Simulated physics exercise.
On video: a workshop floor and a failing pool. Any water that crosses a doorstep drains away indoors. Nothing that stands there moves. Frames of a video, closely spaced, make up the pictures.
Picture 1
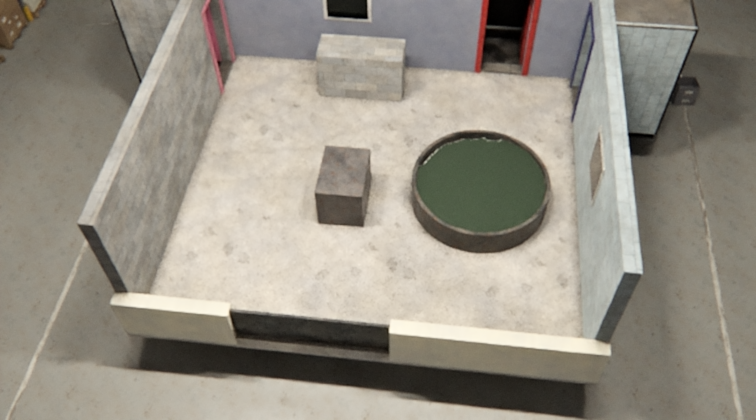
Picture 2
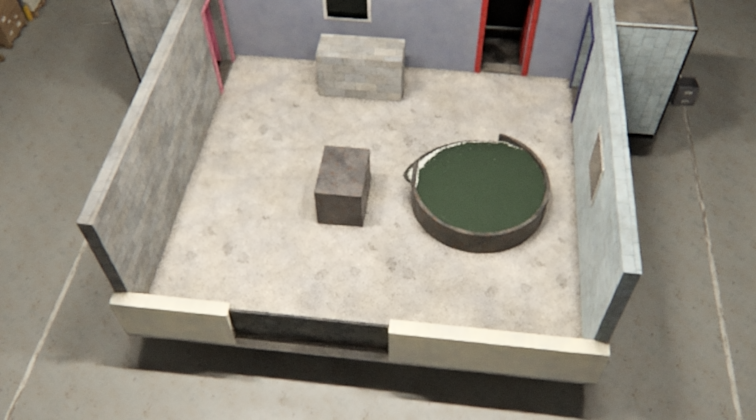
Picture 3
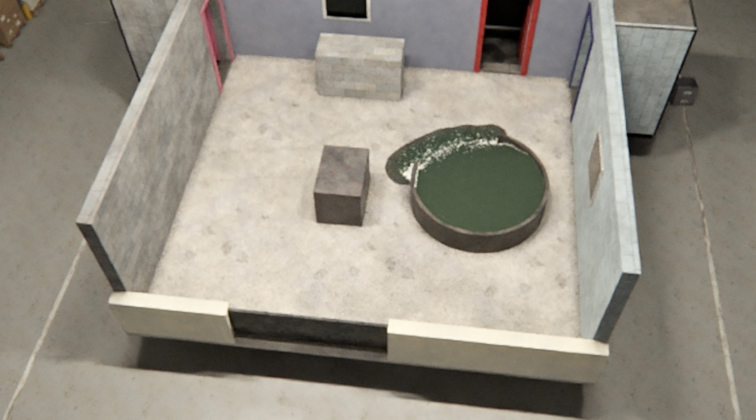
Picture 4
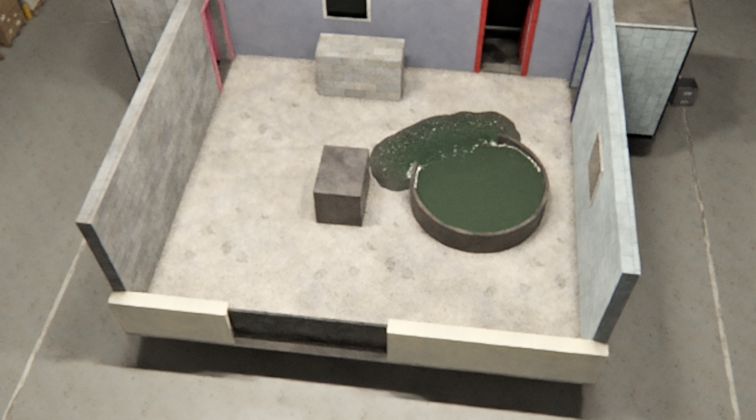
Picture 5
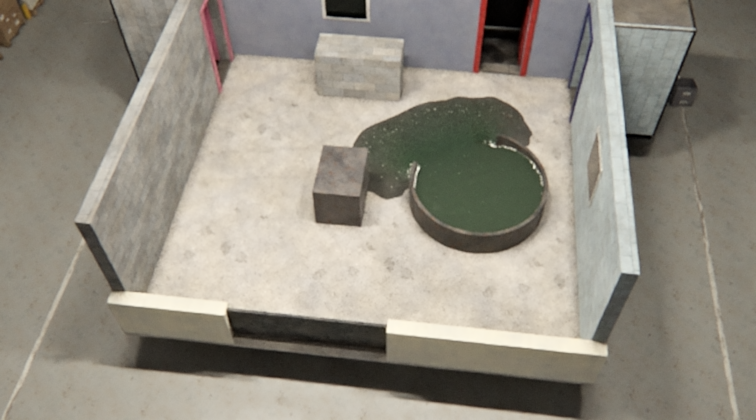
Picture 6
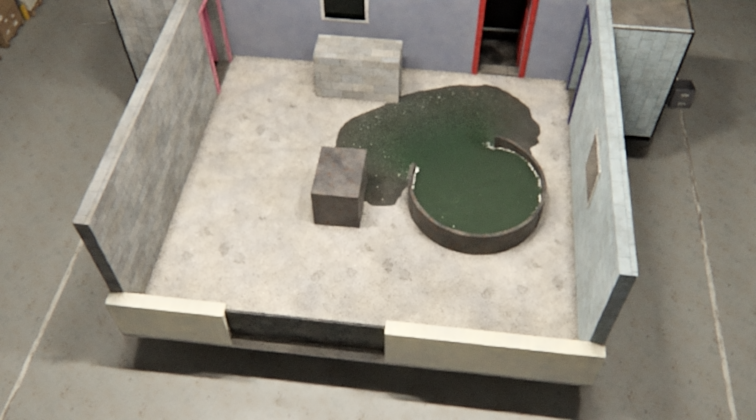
Workshop floor with a round pool of dark green water, its far side opening and water spreading across the pale walled floor.
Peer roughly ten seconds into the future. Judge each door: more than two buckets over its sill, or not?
As I see it, the pink door lets in beyond two buckets. The blue door lets in beyond two buckets. The red door lets in beyond two buckets.
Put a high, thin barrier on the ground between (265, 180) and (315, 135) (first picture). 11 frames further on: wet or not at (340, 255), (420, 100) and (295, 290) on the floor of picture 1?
The first spot is untouched, the second swamped, the third untouched.
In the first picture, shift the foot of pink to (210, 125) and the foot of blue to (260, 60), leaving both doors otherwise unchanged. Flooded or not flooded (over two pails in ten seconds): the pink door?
Pink: Comes in high.
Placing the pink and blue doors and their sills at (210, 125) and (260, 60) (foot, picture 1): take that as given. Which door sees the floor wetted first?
First: The door marked red.
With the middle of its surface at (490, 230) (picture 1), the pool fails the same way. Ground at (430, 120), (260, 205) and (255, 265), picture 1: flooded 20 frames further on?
First one gets inundated, next one stays unwetted, last one stays unwetted.
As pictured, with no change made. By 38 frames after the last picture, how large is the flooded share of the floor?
Around 65 percent.
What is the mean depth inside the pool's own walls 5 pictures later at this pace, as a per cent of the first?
About 64 per cent.
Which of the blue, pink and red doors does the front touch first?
The door marked red.
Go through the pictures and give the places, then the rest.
In the first frame, the pool at (480, 182) is whole and still.
In the second frame, water pours out on the pool's far side and has run to (407, 176).
In the third frame, water pours out on the pool's far side and has run to a hidden place.
In the fourth frame, water pours out on the pool's far side and has run to (499, 117).
In the fifth frame, the front is at (507, 108), out from the gap on the pool's far side.
In the sixth frame, the front is at (498, 91), out from the gap on the pool's far side.
A moment on, water covers 25 % of the floor; the pink door not reached, the blue door not reached, the red door under two buckets in.
Next, water covers 30 % of the floor; the pink door not reached, the blue door wet at the sill, nothing in, the red door under two buckets in.
Then, water covers 40 % of the floor; the pink door over two buckets in, the blue door under two buckets in, the red door over two buckets in.
Later, water covers 65 % of the floor; the pink door far over two buckets in, the blue door over two buckets in, the red door over two buckets in.
In the end, water covers 85 % of the floor; the pink door far over two buckets in, the blue door far over two buckets in, the red door over two buckets in.
